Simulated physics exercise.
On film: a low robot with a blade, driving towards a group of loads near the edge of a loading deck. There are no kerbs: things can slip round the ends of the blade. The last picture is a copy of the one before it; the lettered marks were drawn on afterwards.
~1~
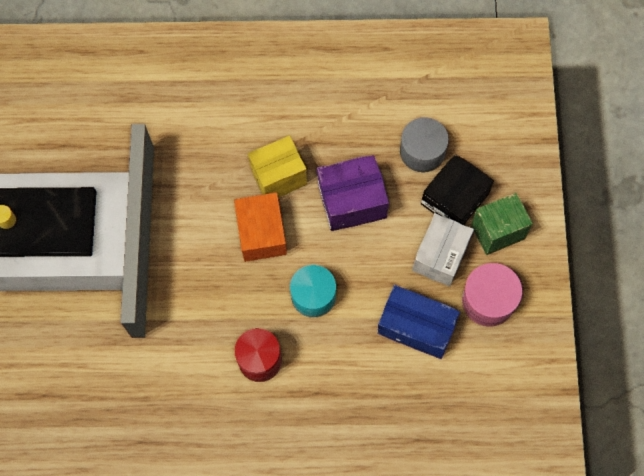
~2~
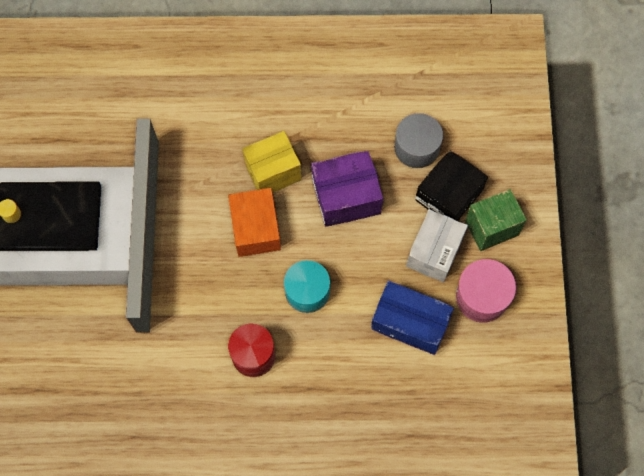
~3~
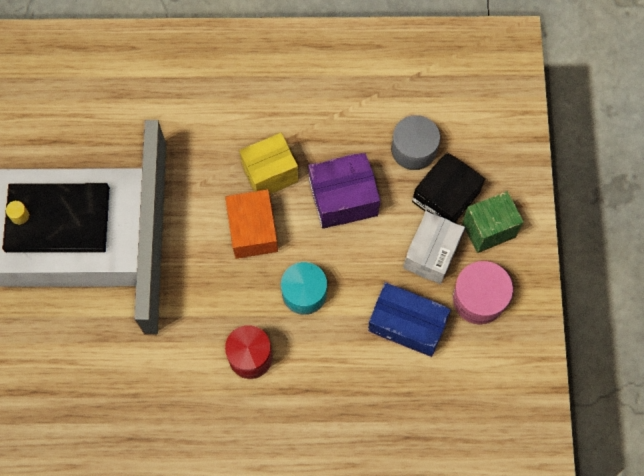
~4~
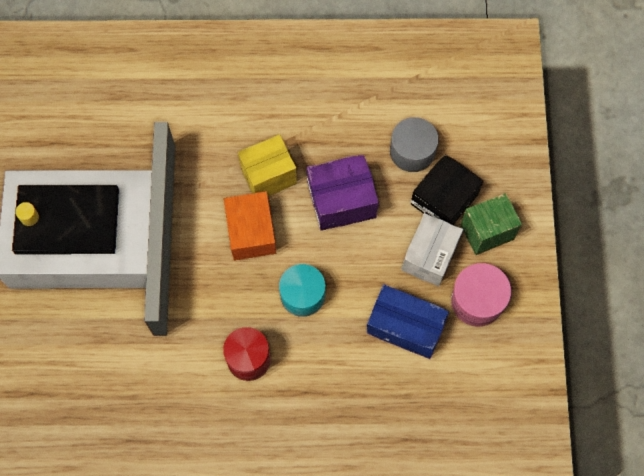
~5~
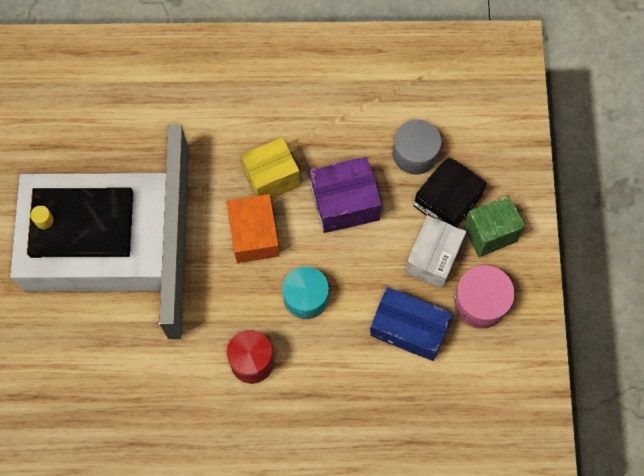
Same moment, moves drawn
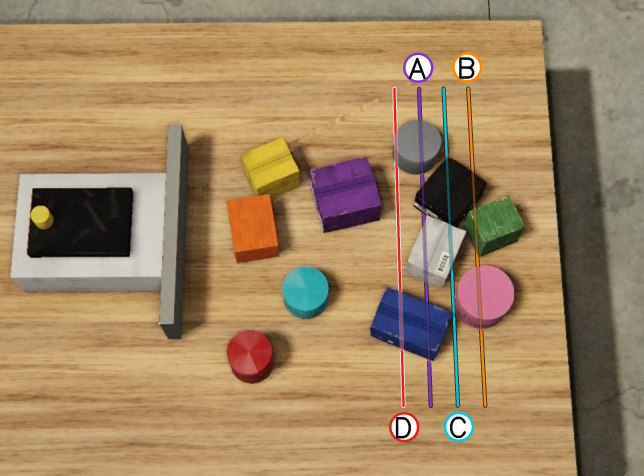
A low grey robot with an upright blade moving slowly right across a wooden deck towards a cluster of coloured blocks and cylinders.
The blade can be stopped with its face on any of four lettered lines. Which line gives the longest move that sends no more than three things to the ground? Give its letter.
B is the last line within the limit.
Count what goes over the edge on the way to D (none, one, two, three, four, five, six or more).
By then, none.
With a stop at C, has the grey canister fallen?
By then, no.
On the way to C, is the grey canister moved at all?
Yes.
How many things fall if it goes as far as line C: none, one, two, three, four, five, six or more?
By then, two.
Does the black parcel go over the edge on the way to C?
Yes.
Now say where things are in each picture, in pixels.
The first frame shows white box (442, 250); grey canister (424, 145); green crate (501, 225).
The second frame shows robot (56, 216); pink pail (485, 291).
The third frame shows robot (65, 217); orange crate (252, 224).
The fourth frame shows robot (74, 219); red canister (247, 354).
The fifth frame shows robot (88, 222); purple box (345, 195); turquoise canister (306, 293); white box (435, 252).
On the copy, A at (425, 239); B at (476, 239); C at (450, 239); D at (399, 240).
On B. First, robot (199, 221); yellow parcel (313, 174); purple box (365, 198).
Then, robot (310, 220); black parcel (534, 187); green crate (526, 243).
Finally, robot (394, 220); green crate over the edge; black parcel over the edge; two fallen.
By contrast, A is within the limit but short; C is within the limit but short; D is within the limit but short.
